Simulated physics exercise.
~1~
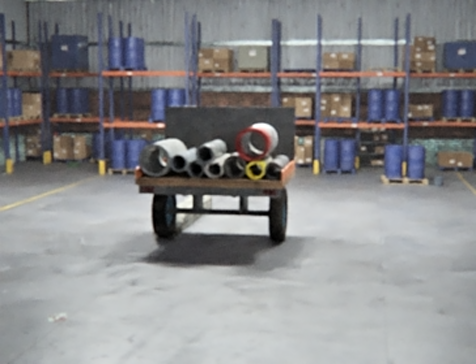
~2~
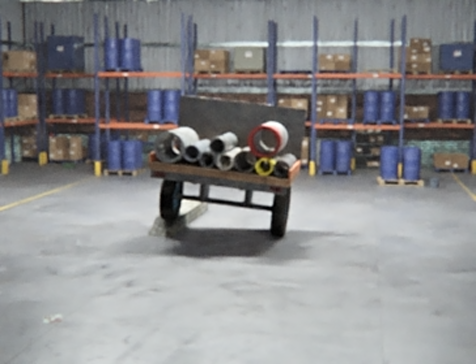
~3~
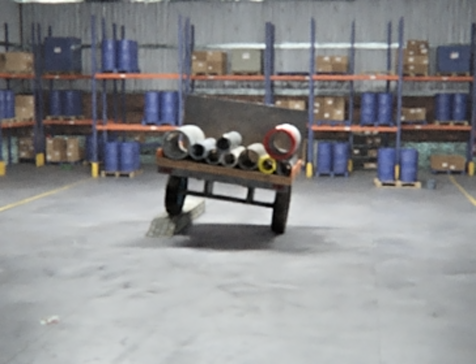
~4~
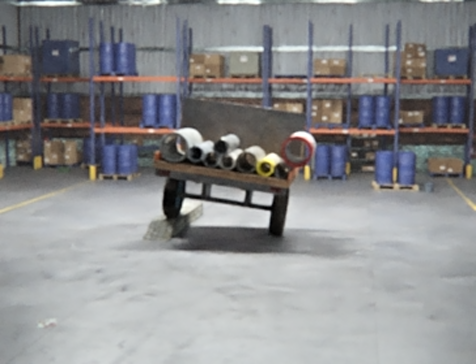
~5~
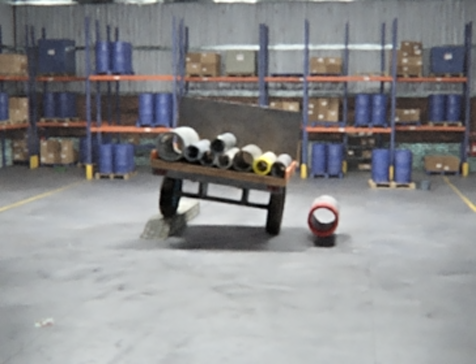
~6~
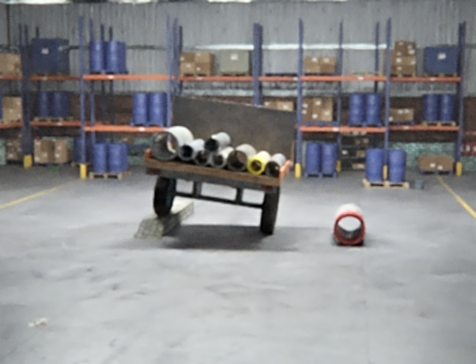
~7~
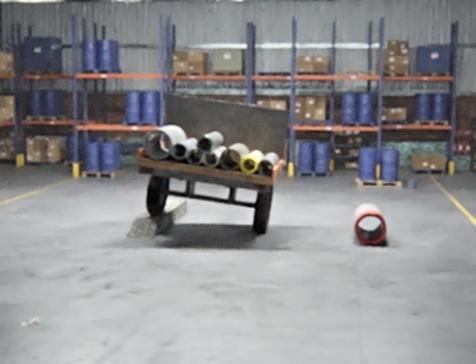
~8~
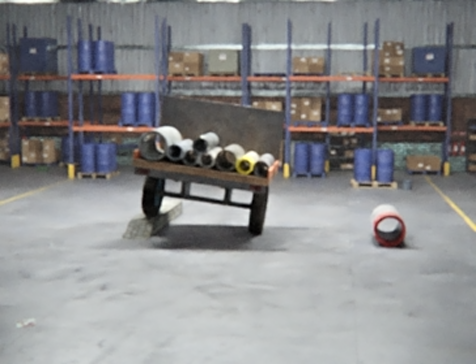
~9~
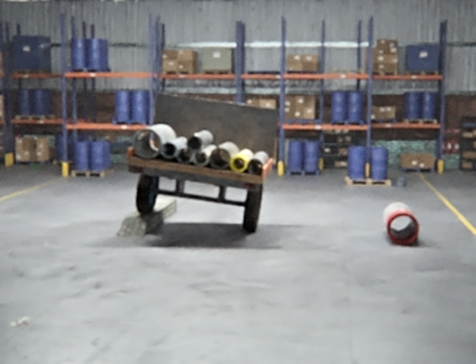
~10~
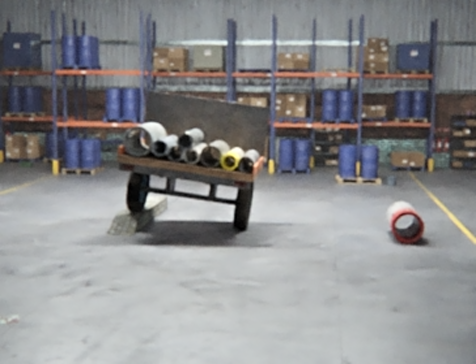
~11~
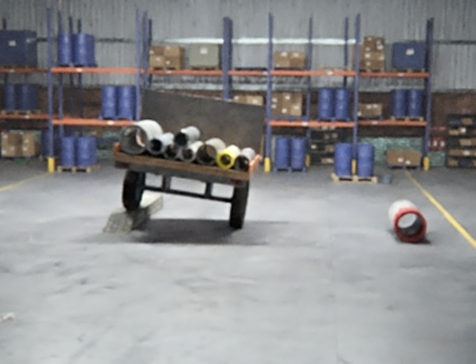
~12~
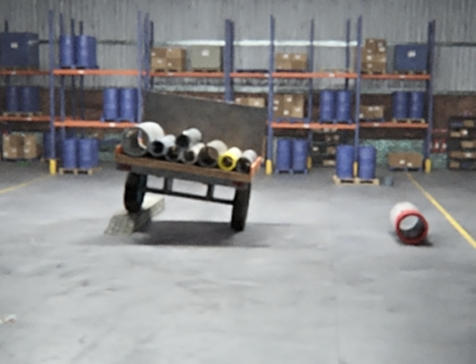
In a warehouse lined with tall racks of blue drums and boxes, a flat trailer stands loaded with grey pipes, one ringed in red and one in yellow, their ends facing the viewer. Its left wheel rides up onto a low ramp, tipping the deck down to the right. The red pipe, resting on top of the others, rolls right across them and drops off the side. It lands on the concrete floor and rolls away to the right, slowing down. Finally it lies still near the yellow floor line, while the yellow pipe and the rest stay aboard the tilted trailer.
